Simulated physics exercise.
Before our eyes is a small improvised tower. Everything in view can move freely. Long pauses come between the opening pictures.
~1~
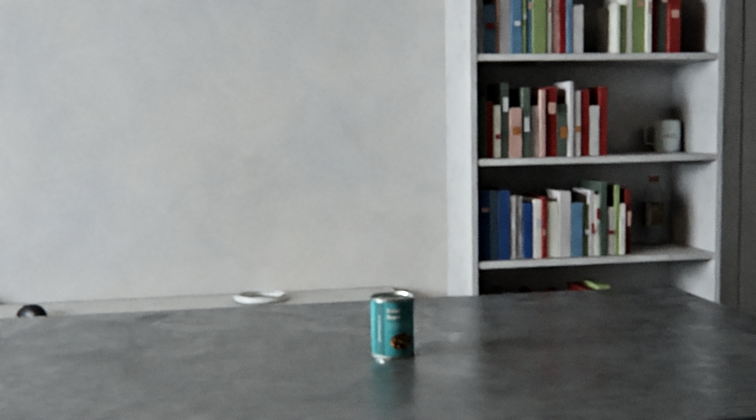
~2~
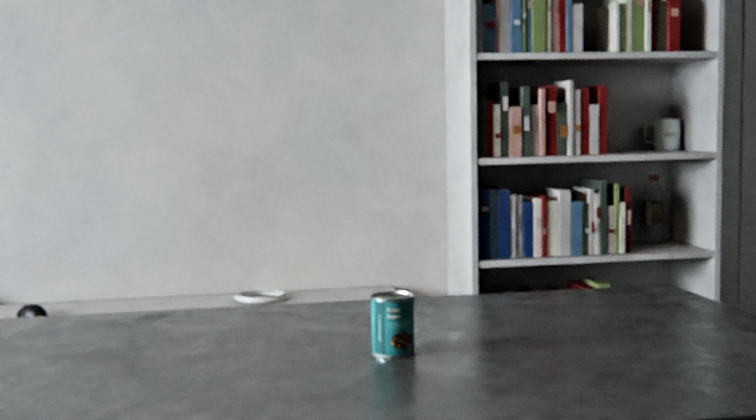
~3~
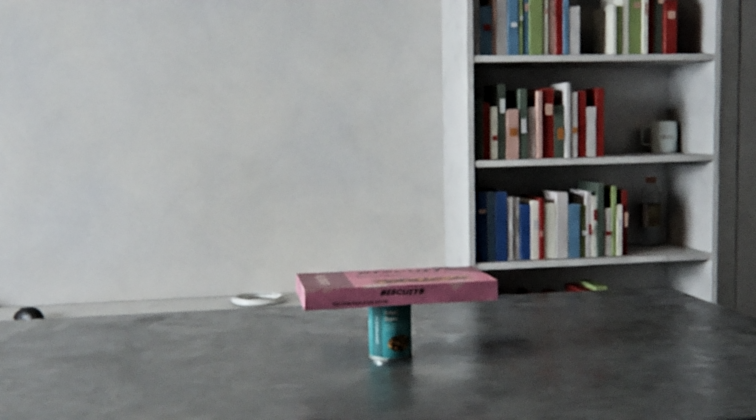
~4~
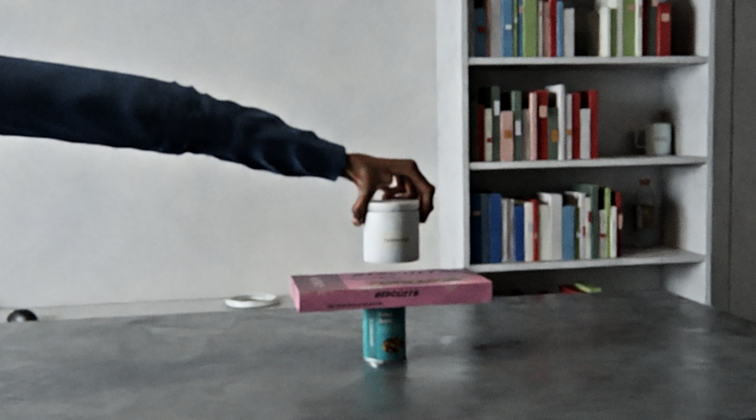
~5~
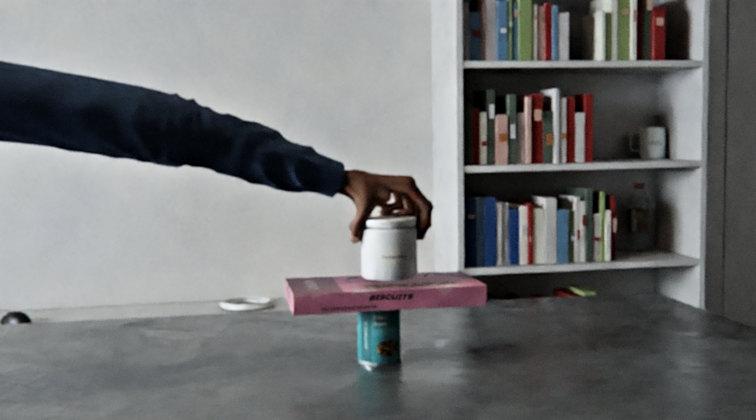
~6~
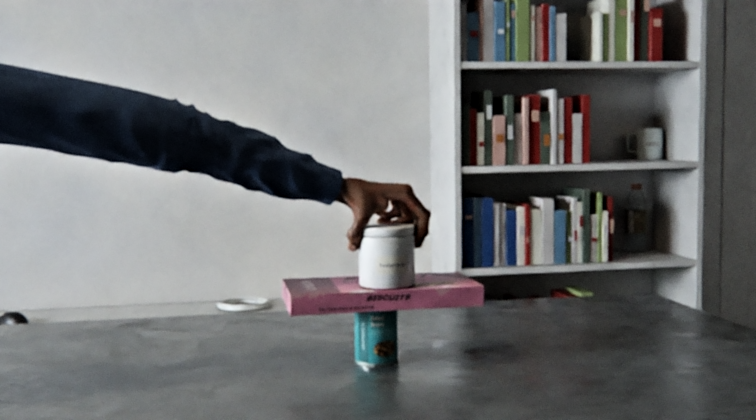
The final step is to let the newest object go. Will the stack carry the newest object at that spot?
It is going to remain upright.
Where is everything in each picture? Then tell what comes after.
In the first picture, the last thing is not in view yet; turquoise tin (393, 325).
In the second picture, the last thing is not in view yet; turquoise tin (393, 324).
In the third picture, the last thing is not in view yet; turquoise tin (390, 327).
The fourth picture shows coming down; white jar (391, 231); turquoise tin (384, 329).
The fifth picture shows coming down; white jar (389, 247); turquoise tin (379, 332).
The sixth picture shows set down, still held; white jar (387, 255); turquoise tin (376, 332).
Then, 0.30 s later than the last frame, all is still.
Then, 0.70 s later than the last frame, white jar resting near (387, 256).
When it is over, all 3 as before. End places, in pixels of the last picture, white jar near (387, 256). The stack holds.
